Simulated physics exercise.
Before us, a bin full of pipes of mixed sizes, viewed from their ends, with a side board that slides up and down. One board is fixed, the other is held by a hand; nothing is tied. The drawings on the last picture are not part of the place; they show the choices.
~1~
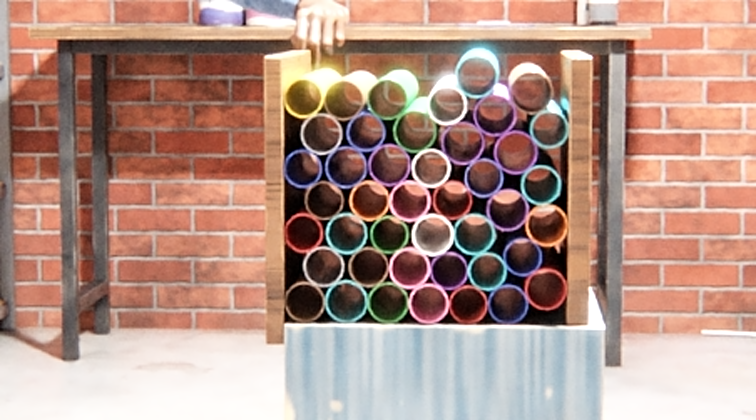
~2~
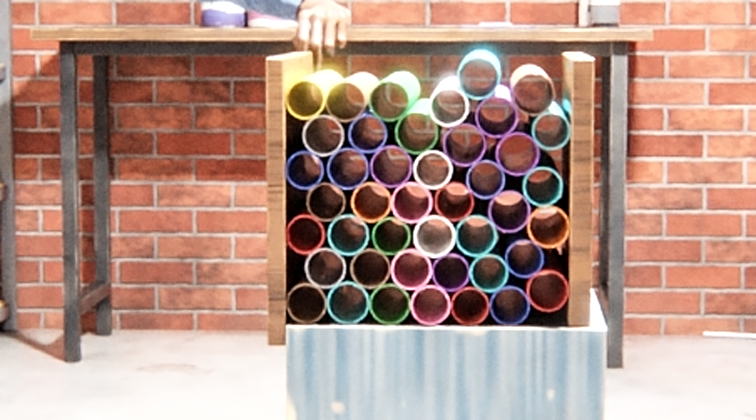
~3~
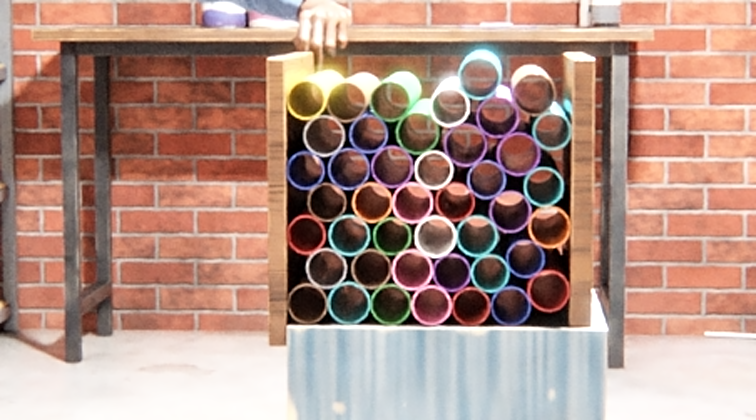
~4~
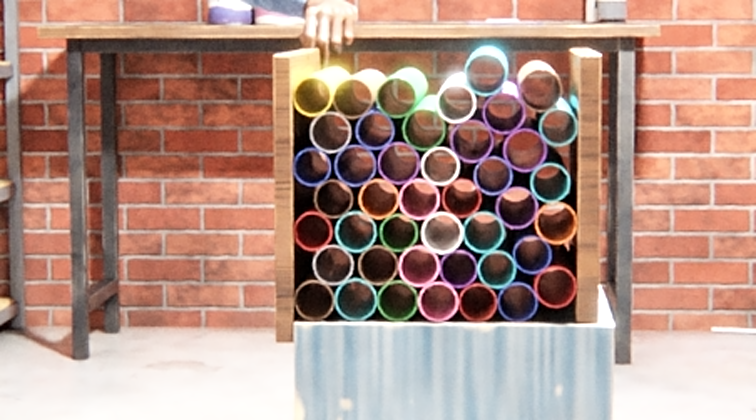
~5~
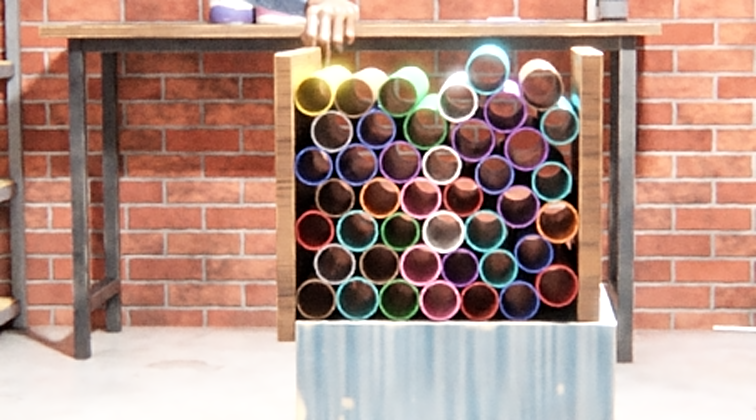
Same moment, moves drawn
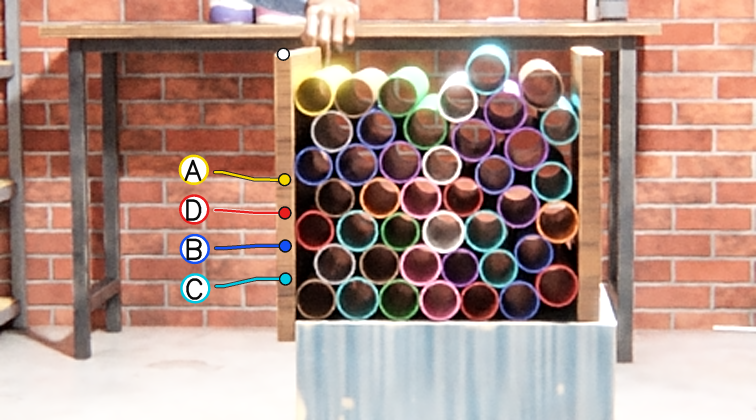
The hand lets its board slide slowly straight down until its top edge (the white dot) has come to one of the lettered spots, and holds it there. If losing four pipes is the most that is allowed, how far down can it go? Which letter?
Lower it to B and no more.
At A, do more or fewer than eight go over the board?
At A, fewer than eight.
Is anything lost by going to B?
Yes.
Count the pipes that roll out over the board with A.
It comes to one.
On the copy, A at (284, 180); B at (285, 246); C at (285, 279); D at (285, 213); the white dot at (283, 54).
On B. First, top of the board (294, 136).
Then, top of the board (295, 227).
Finally, top of the board (295, 245), four out over the board.
By contrast, A one out over the board; C more than four out over the board; D four out over the board.
